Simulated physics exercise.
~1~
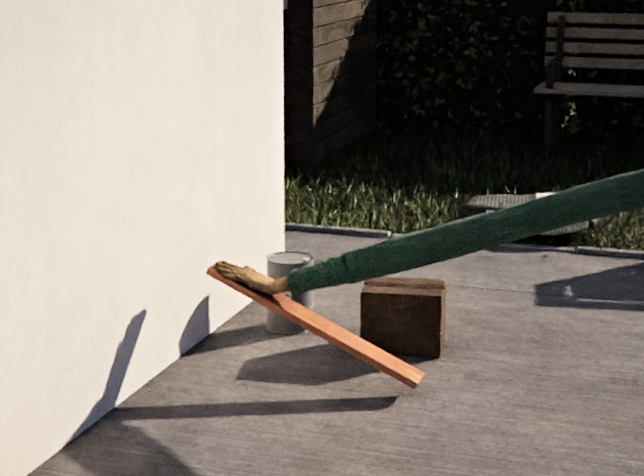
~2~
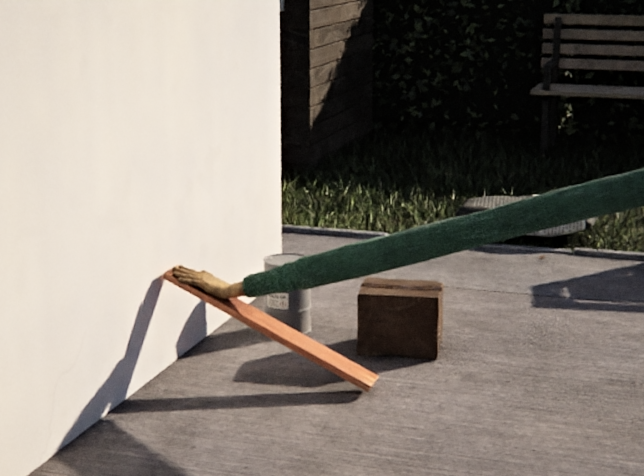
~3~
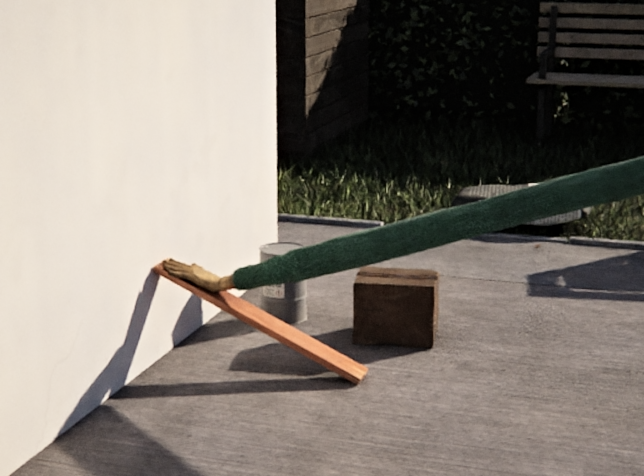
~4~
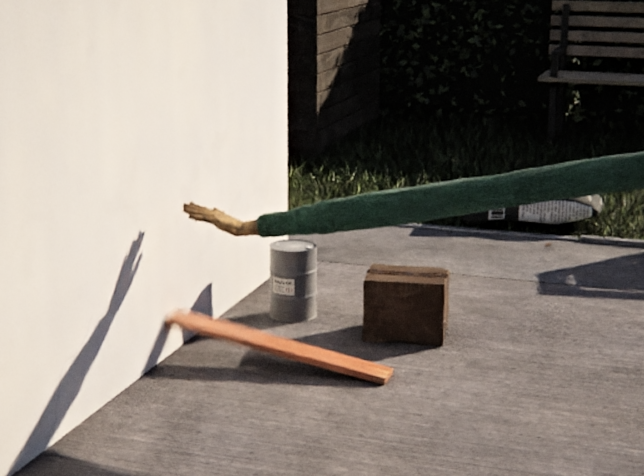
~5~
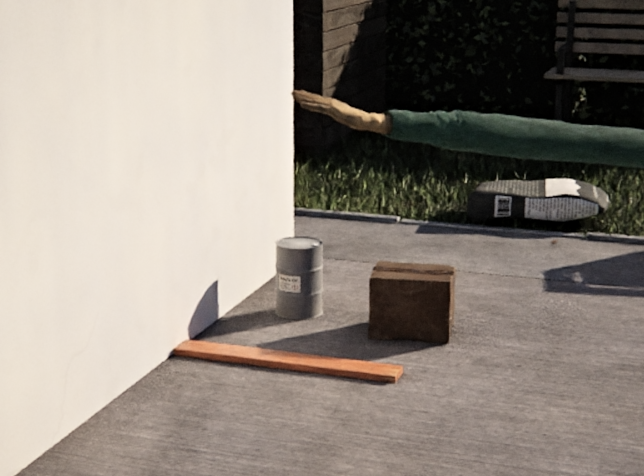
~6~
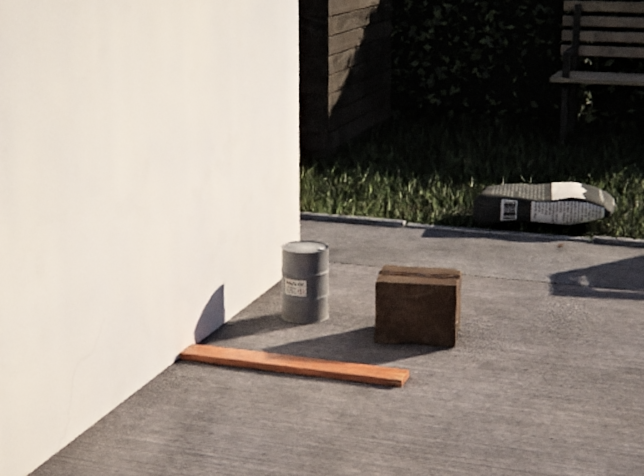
On a sunlit paved floor beside a bare white wall, a grey canister and a brown box stand near a strip of grass with a bench behind. A gloved-looking hand on a long green sleeve reaches in from the right, holding an orange plank at a slant. It moves the plank left until its upper end rests against the wall. The hand then lets go and draws back up to the right, and the plank slips down. It ends lying flat on the floor with one end by the wall, while the canister and box stay put.
